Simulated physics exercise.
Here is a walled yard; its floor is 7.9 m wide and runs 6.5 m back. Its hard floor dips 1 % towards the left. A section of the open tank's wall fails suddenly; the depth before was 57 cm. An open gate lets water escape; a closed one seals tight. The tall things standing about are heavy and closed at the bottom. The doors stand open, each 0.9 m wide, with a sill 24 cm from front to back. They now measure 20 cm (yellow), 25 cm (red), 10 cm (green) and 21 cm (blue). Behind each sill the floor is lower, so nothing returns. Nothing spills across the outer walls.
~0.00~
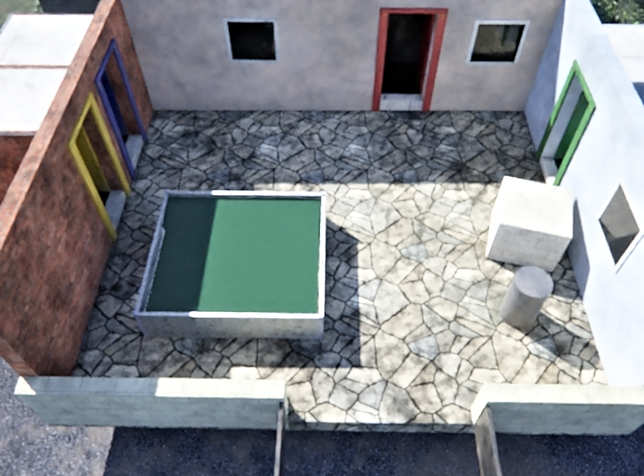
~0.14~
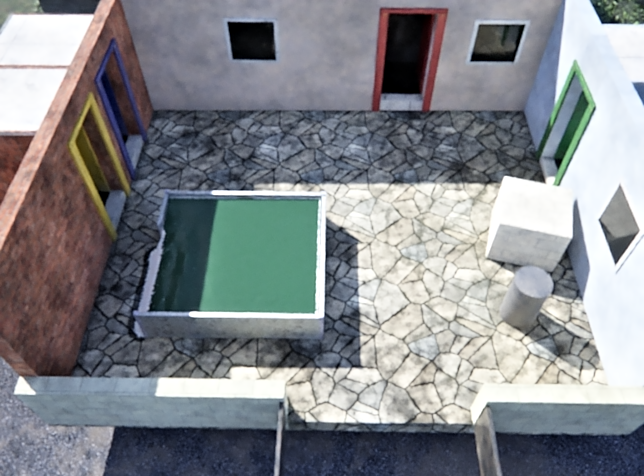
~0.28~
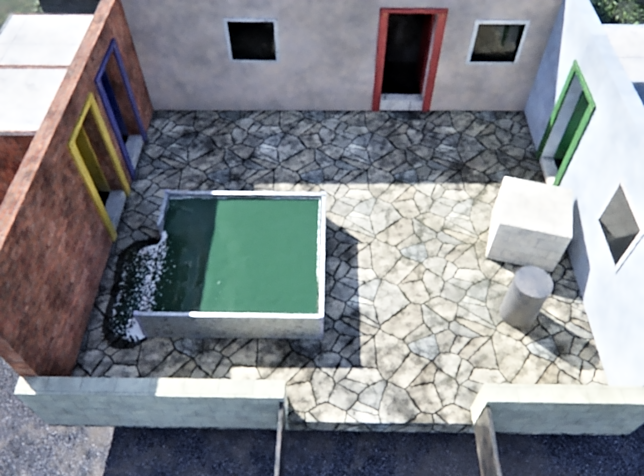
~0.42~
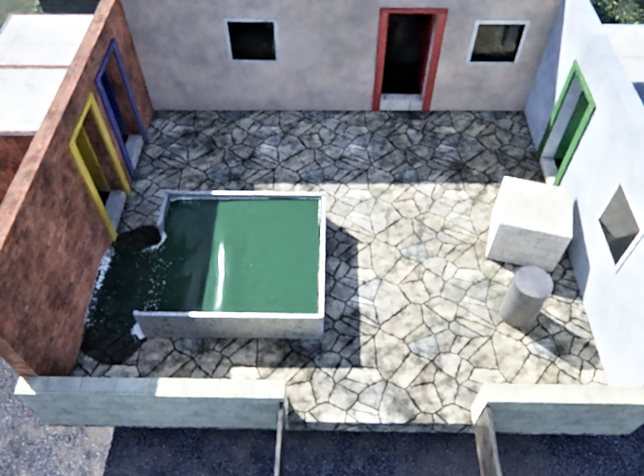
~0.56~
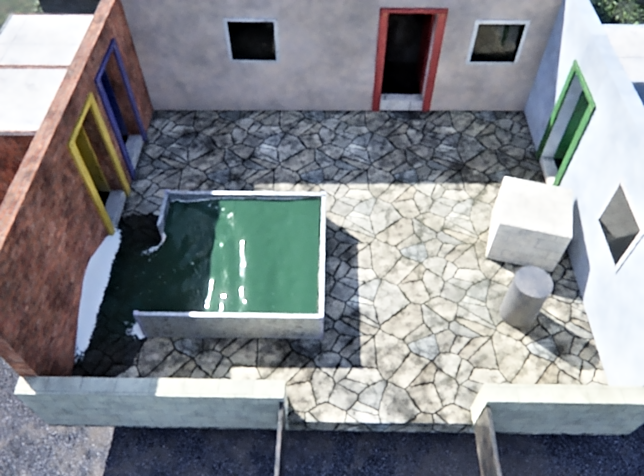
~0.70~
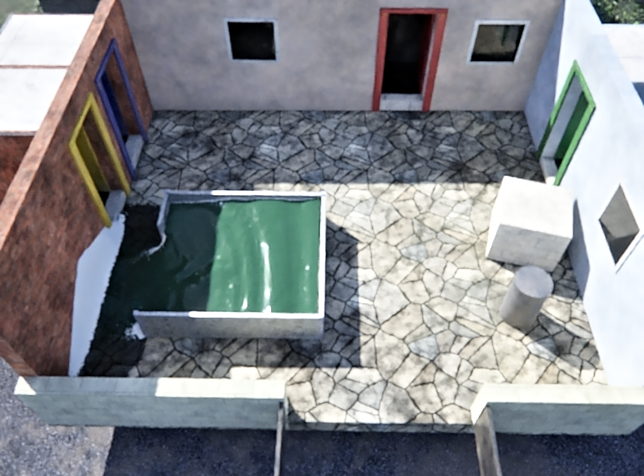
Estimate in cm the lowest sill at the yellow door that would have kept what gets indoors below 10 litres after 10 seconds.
At least 14 cm or so.
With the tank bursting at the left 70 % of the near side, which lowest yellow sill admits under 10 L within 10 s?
Then roughly 7.0 cm.
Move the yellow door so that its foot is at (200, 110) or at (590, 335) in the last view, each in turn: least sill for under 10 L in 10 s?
About 19 and 12.5 cm.
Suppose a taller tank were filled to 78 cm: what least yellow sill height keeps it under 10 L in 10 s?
Then roughly 20 cm.
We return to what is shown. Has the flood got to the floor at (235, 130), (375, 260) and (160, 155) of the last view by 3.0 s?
In that order: Under water, still dry, flooded.
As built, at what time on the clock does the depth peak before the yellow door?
Around 2.6 s.
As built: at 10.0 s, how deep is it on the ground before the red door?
Some 3.5 cm.
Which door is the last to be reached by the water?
It is the green one.
After 1.4 s water covers 10 % of the floor, deepest (54 cm) near (64, 401); 14 cm at the yellow door, 0 litres in over its 20 cm sill.
After 3.0 s water covers 35 % of the floor, deepest (42 cm) near (68, 390); 16 cm at the yellow door, 0 litres in over its 20 cm sill.
After 10.0 s water covers 100 % of the floor, deepest (13 cm) near (64, 401); 7 cm at the yellow door, 1 litre in over its 20 cm sill.
At the yellow door as built, the water arrived by 0.7 s and peaked near 17 cm at 2.6 s.
Run again over the same 10 s with other heights there, 16 litres in over 12.5 cm, 3 litres over 17 cm. The limit of 10 litres is kept from about 14 cm up.
